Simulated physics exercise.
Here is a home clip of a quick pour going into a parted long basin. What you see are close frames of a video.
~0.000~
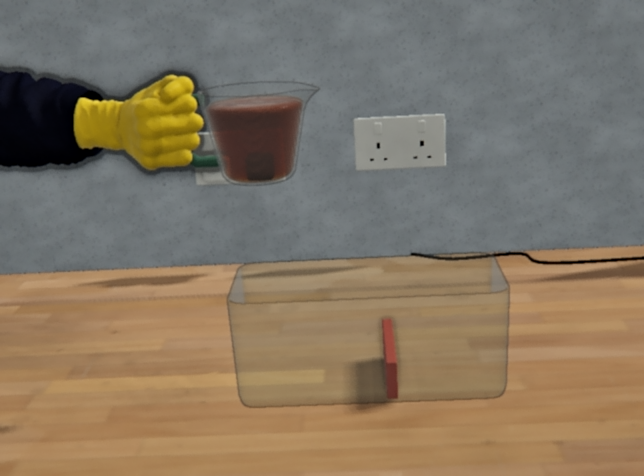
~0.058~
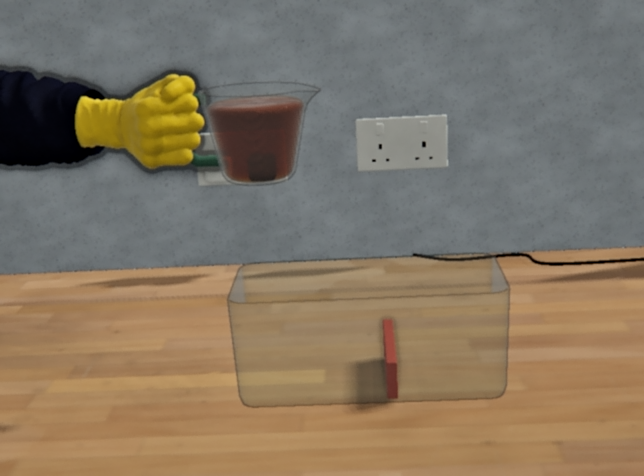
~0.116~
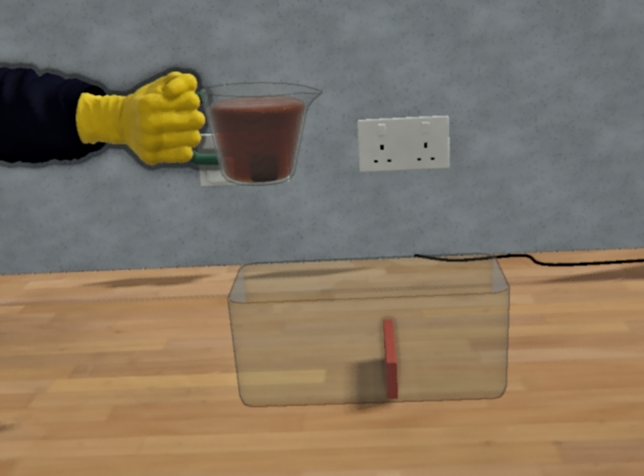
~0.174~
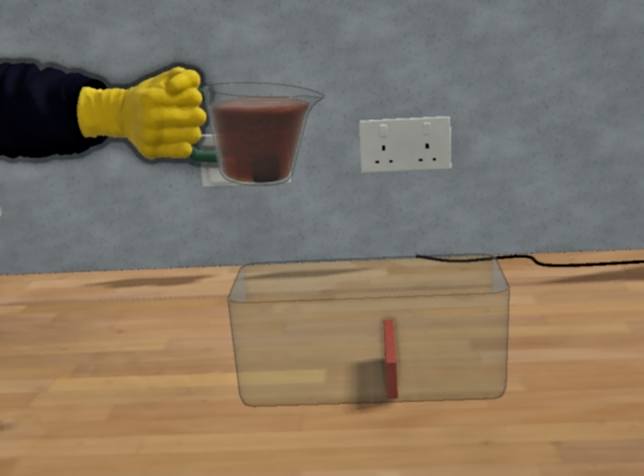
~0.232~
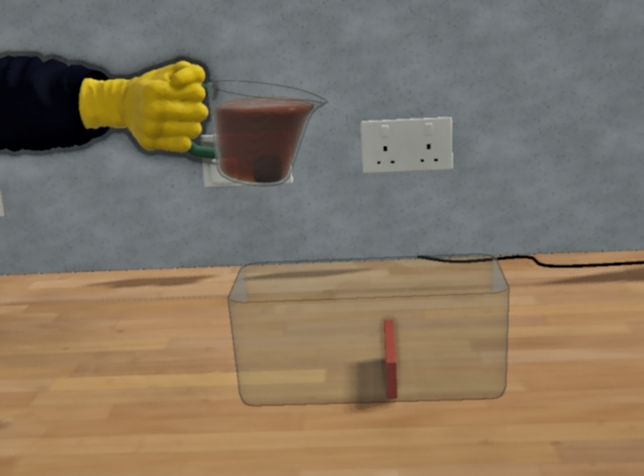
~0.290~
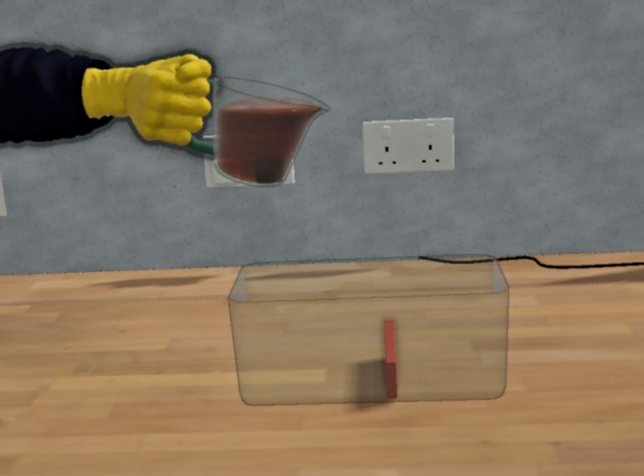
Against a grey wall above a wooden surface, a yellow-gloved hand held a clear jug of reddish-brown liquid over a long see-through basin with a red divider, then gradually tilted it to the right.
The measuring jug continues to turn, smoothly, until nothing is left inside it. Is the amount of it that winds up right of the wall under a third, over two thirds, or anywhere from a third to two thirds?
Seems the share right of the wall stays inside the range of a third to two thirds.
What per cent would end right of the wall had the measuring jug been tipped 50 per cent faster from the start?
Roughly 40 in a hundred.
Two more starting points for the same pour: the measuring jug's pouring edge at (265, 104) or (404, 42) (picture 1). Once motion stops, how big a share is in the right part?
5 and 75 in a hundred.
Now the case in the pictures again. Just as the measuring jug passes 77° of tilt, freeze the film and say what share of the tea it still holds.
About 50 per cent.
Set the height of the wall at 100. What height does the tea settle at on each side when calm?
Levels: Left around 20 per cent, right around 40 per cent.
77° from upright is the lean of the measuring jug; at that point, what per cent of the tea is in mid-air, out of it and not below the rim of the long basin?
Airborne share: Approx. 30 %.
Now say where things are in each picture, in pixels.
The first frame shows tilt 0°; pouring edge (320, 87); surface from (206, 105) to (304, 100); the long basin's rim runs from (234, 284) to (501, 273); the wall's top is at (389, 341).
The second frame shows tilt 1°; pouring edge (321, 89); surface from (207, 105) to (304, 101).
The third frame shows tilt 3°; pouring edge (323, 91); surface from (209, 104) to (307, 102).
The fourth frame shows tilt 6°; pouring edge (326, 95); surface from (212, 105) to (310, 102).
The fifth frame shows tilt 10°; pouring edge (328, 101); surface from (214, 106) to (315, 103).
The sixth frame shows tilt 16°; pouring edge (332, 108); surface from (217, 107) to (322, 105).
A moment on, the measuring jug is tipped on its side and 51 per cent is still to pour, 2 is left of the wall and 17 right of it.
Next, the measuring jug is tipped right over and 2 per cent is still to pour, 37 is left of the wall and 54 right of it.
Then the measuring jug is tipped right over and 0 per cent is still to pour, 44 is left of the wall and 54 right of it.
Later the measuring jug is tipped right over and 0 per cent is still to pour, 44 is left of the wall and 55 right of it.
In the end 44 per cent lies left of the wall, 54 right of it and 1 outside.
